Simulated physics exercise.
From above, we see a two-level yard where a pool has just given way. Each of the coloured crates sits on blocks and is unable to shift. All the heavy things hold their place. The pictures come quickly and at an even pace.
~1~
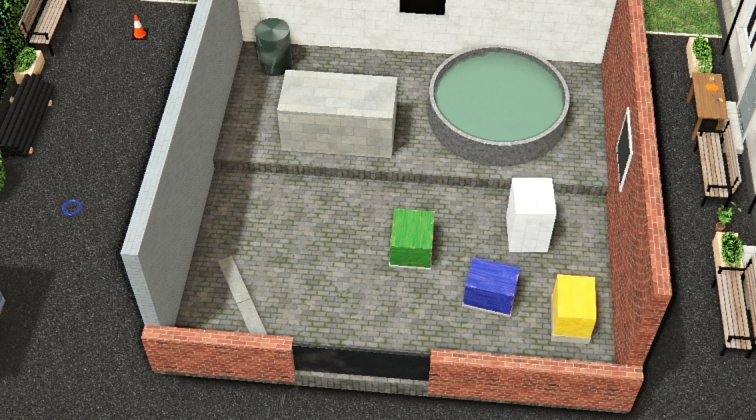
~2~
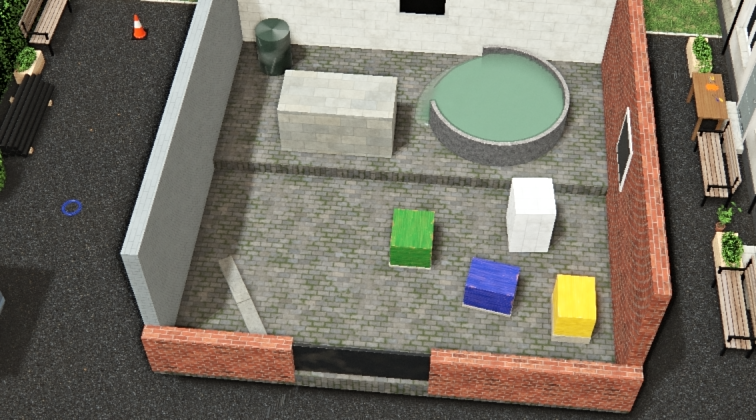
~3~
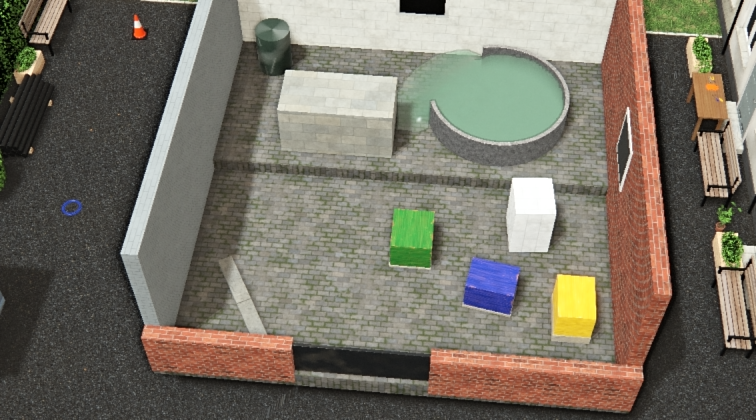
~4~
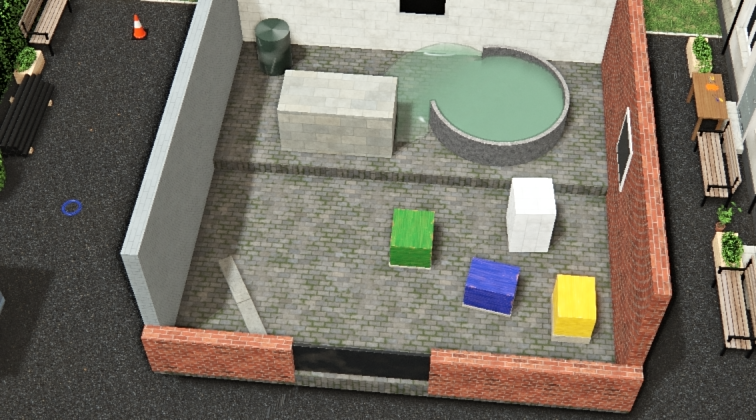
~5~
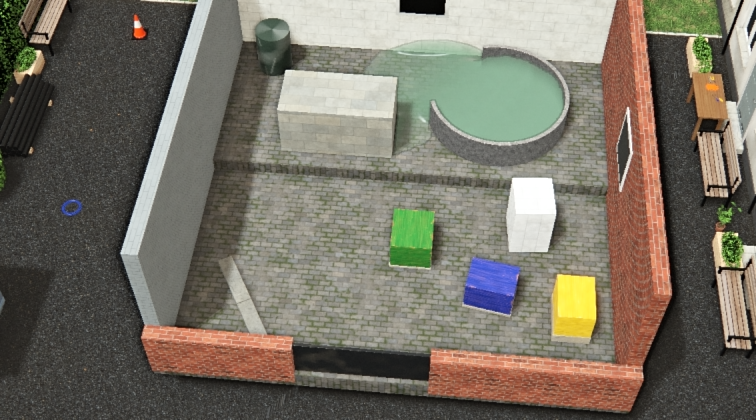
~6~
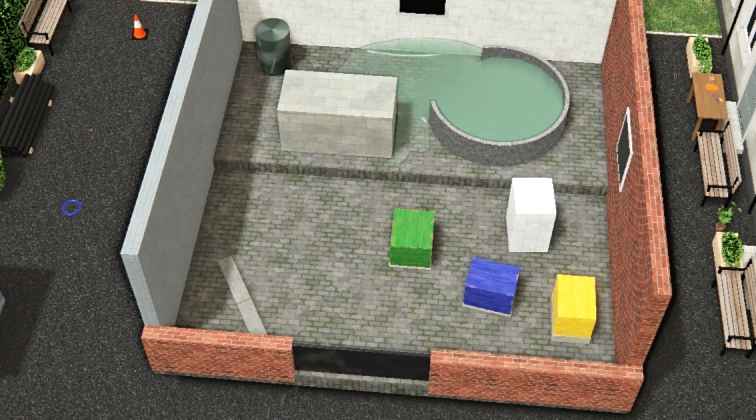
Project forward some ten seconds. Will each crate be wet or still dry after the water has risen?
As I see it, the blue crate will be touched, the green crate will be touched, the yellow crate will not be touched.
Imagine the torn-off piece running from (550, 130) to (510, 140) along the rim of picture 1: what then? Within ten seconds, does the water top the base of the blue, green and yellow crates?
Result - blue one is hit by the flood; green one is hit by the flood; yellow one is hit by the flood.
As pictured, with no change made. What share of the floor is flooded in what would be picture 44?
I'd estimate some 65 per cent.
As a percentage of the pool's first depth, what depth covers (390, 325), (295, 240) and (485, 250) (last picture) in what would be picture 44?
In order: 4, 6, 2 %.
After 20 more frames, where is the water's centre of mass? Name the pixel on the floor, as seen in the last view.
Near (371, 103).
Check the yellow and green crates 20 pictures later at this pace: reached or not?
Checking each: Yellow crate negative; green crate affirmative.
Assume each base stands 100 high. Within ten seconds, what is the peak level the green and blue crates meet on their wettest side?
About 180 and 150 per cent.
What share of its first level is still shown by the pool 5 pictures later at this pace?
Roughly 64 percent.
A moment on, water covers 20 % of the floor; the blue crate not reached, the green crate not reached, the yellow crate not reached.
Next, water covers 20 % of the floor; the blue crate not reached, the green crate water round its plinth, the yellow crate not reached.
Then, water covers 35 % of the floor; the blue crate not reached, the green crate water round its plinth, the yellow crate not reached.
Later, water covers 65 % of the floor; the blue crate not reached, the green crate water round its plinth, the yellow crate not reached.
In the end, water covers 90 % of the floor; the blue crate was topped, the green crate was topped, the yellow crate stayed above the water.
